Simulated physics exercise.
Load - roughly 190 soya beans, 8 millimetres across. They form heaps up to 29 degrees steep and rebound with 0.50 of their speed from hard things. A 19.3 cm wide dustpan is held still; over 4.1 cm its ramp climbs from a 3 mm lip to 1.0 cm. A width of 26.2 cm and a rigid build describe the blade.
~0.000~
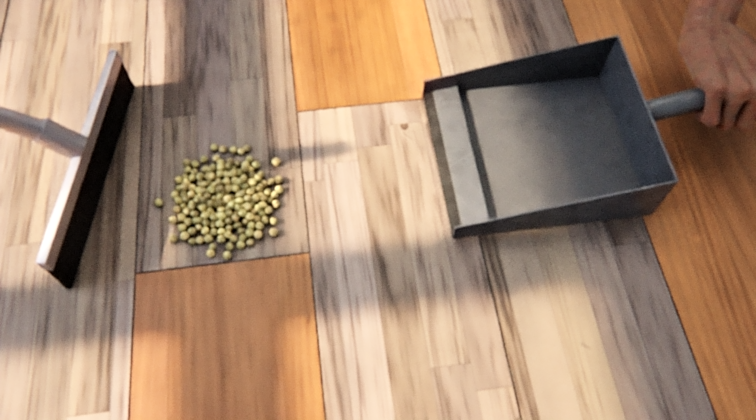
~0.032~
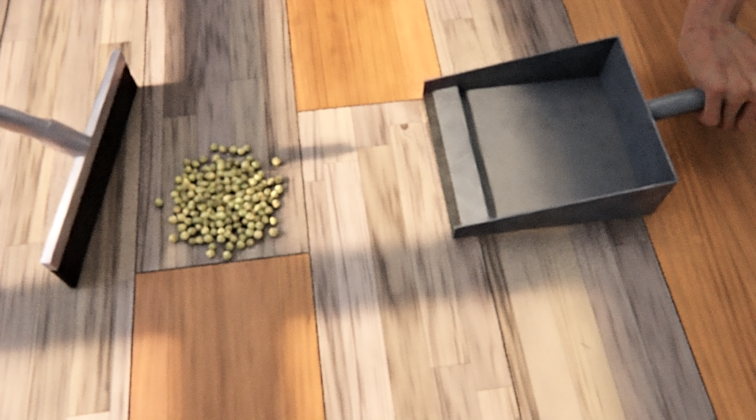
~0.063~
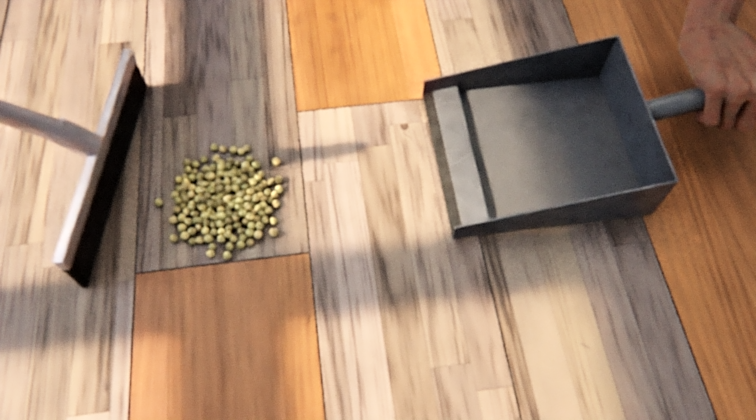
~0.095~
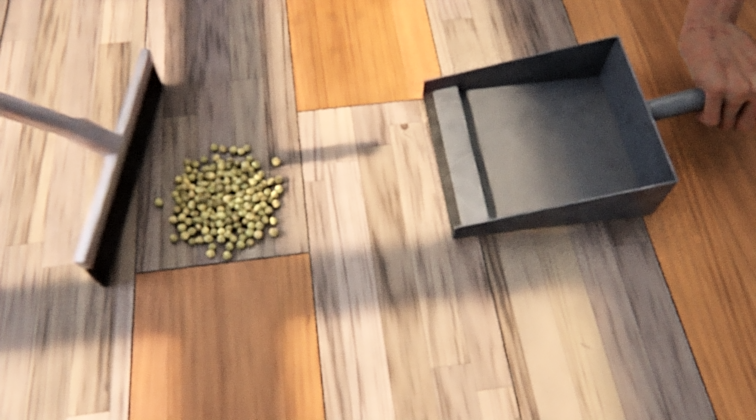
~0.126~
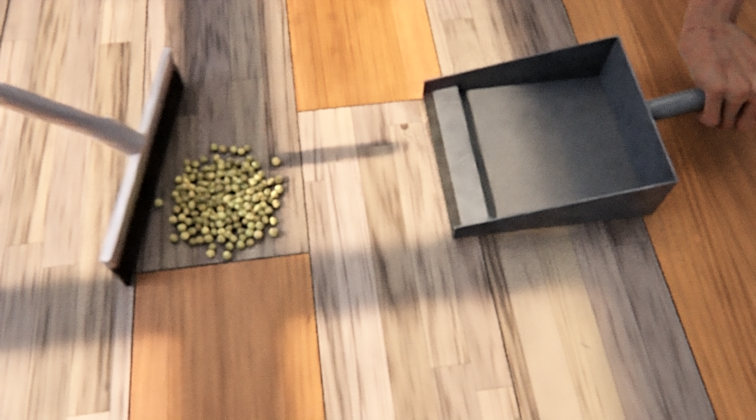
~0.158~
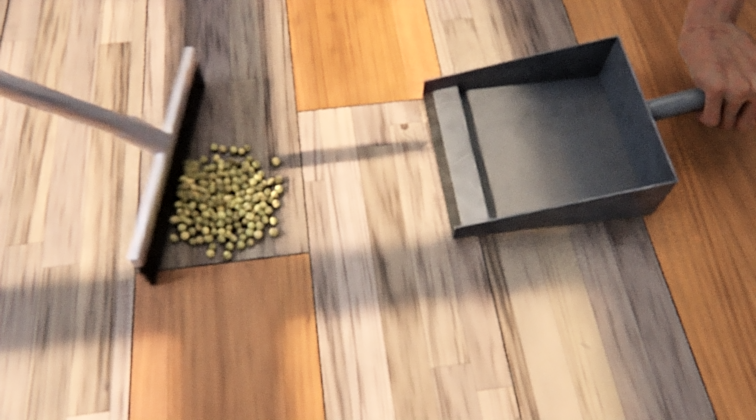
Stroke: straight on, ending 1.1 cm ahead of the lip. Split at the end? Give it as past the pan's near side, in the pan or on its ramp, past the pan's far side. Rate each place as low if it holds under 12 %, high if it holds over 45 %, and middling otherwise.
Near side - middling; pan - middling; far side - low.
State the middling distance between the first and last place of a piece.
The figure is about 26 cm.
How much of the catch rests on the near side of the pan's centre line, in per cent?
Close to 70 %.
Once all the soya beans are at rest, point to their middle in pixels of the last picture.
Somewhere around (444, 200) in the final frame.
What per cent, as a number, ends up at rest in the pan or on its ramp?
Around 20 percent.
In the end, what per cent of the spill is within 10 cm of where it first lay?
Near 0 per cent.
After 0.32 s, middle of the blade 16 cm from the lip; 0 % over the lip, far side 0 %, near side 15 %.
After 0.44 s, middle of the blade 7 cm from the lip; 0 % over the lip, far side 0 %, near side 20 %.
Then, at 0.68 s, middle of the blade 4 cm from the lip; 25 % over the lip, far side 0 %, near side 30 %.
By 1.7 s all is still; near side 30 %, pan 20 %, far side 0 %, in front of the lip or behind the blade 50 %.
